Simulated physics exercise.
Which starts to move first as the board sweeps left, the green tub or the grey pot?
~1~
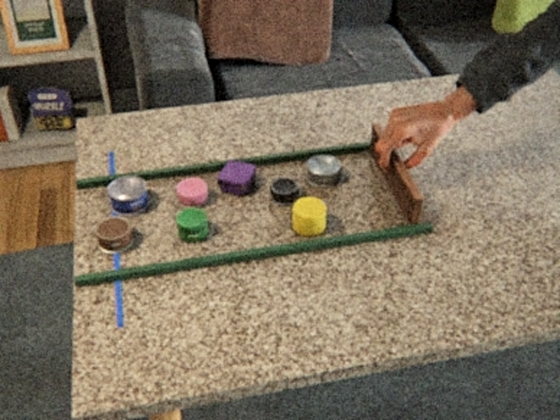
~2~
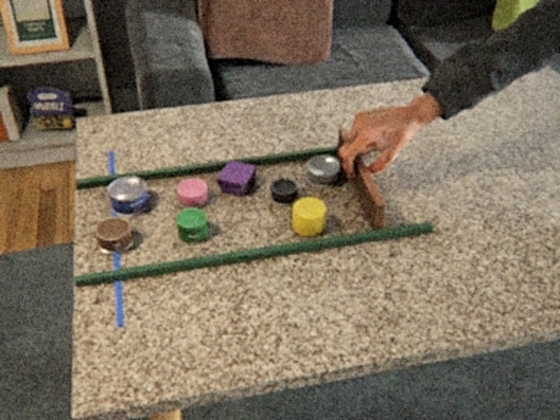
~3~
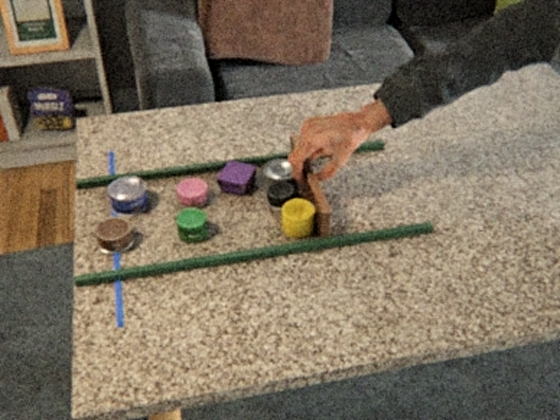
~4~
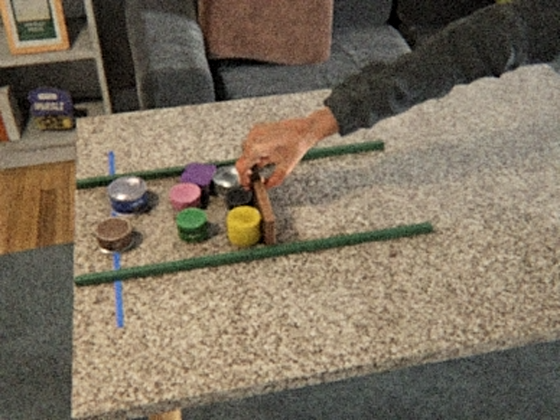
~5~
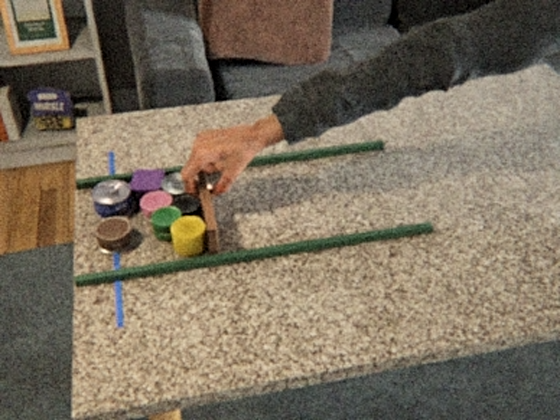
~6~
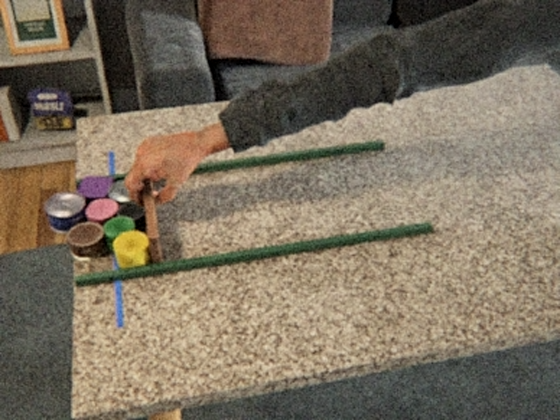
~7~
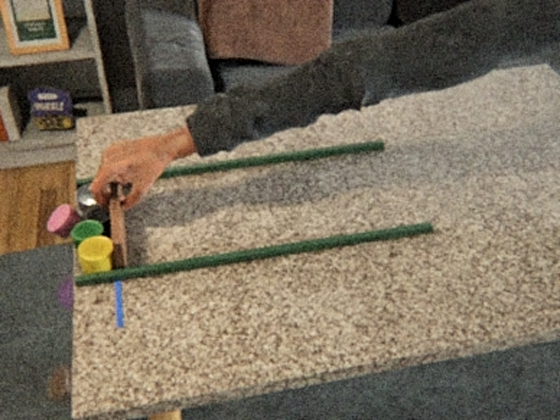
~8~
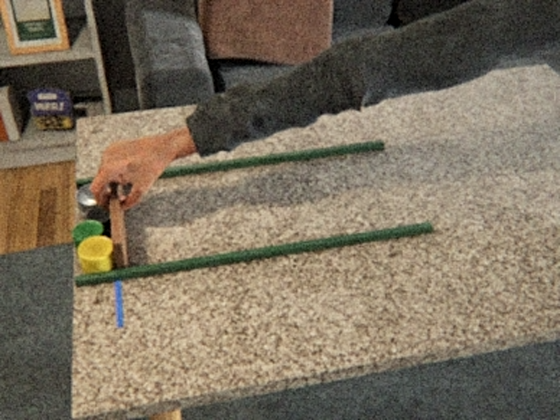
The grey pot starts to move first, while the green tub stays still until the board has pushed farther left.
